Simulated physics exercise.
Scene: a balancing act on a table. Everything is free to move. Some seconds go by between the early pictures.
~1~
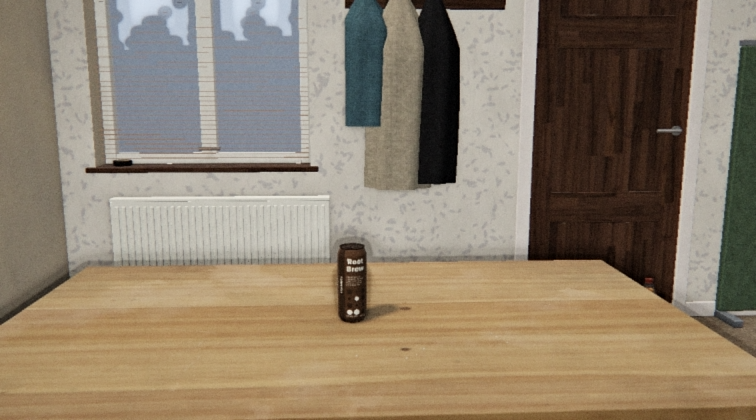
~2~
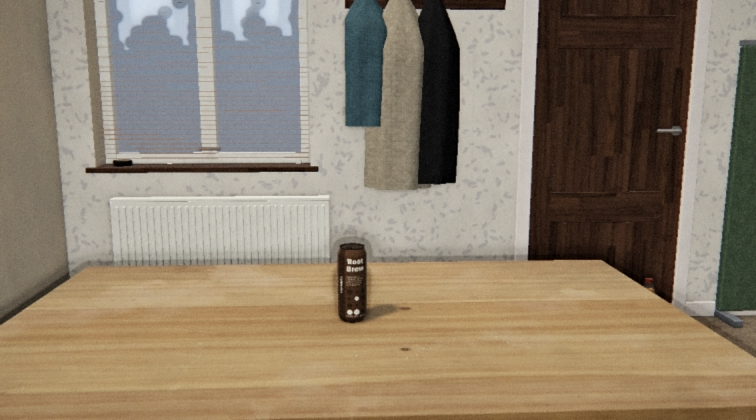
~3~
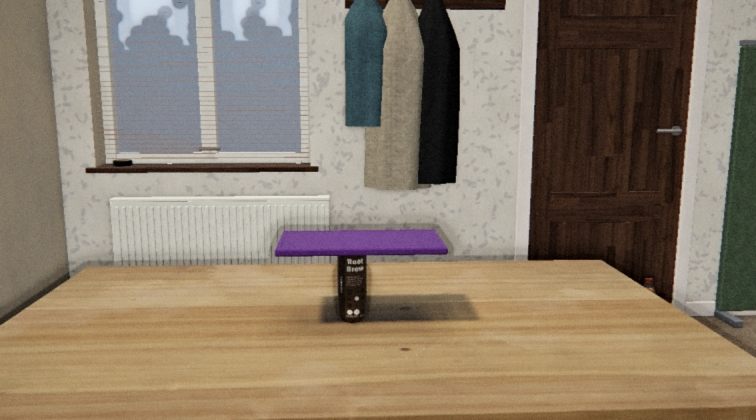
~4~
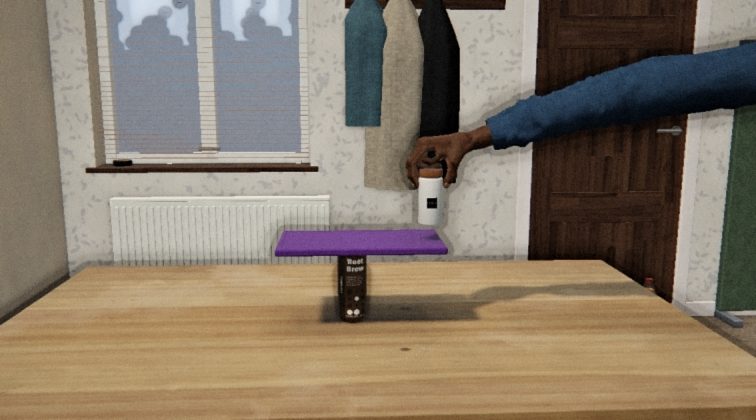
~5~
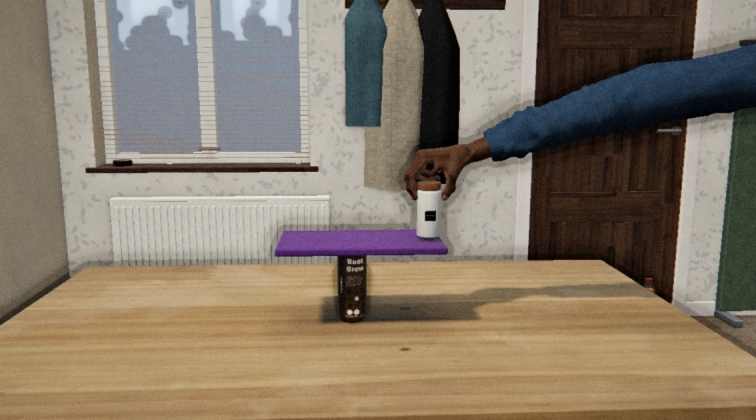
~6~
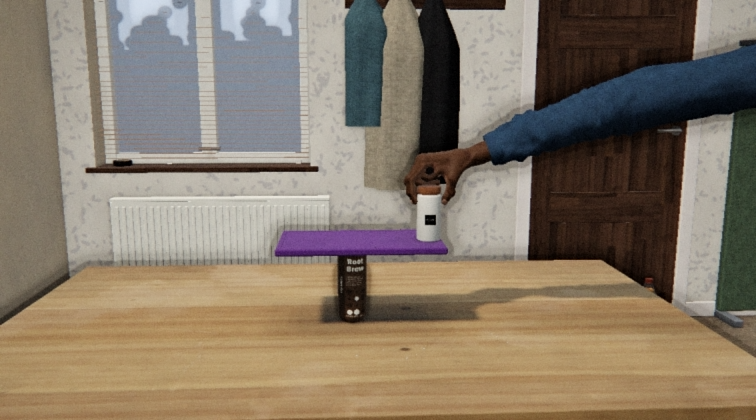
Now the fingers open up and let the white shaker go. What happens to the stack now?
Result: A tumble.
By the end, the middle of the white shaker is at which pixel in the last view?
Around (510, 308).
Then, 0.50 s on from there, white shaker now fallen; purple lid turned 56° from how it was put.
Then, 0.70 s on from there, purple lid now fallen; brown can turned 3° from how it was put.
In the end, fallen, white shaker and purple lid; brown can unmoved. At the end, from the last picture's camera, white shaker near (510, 308). The stack loses its balance.
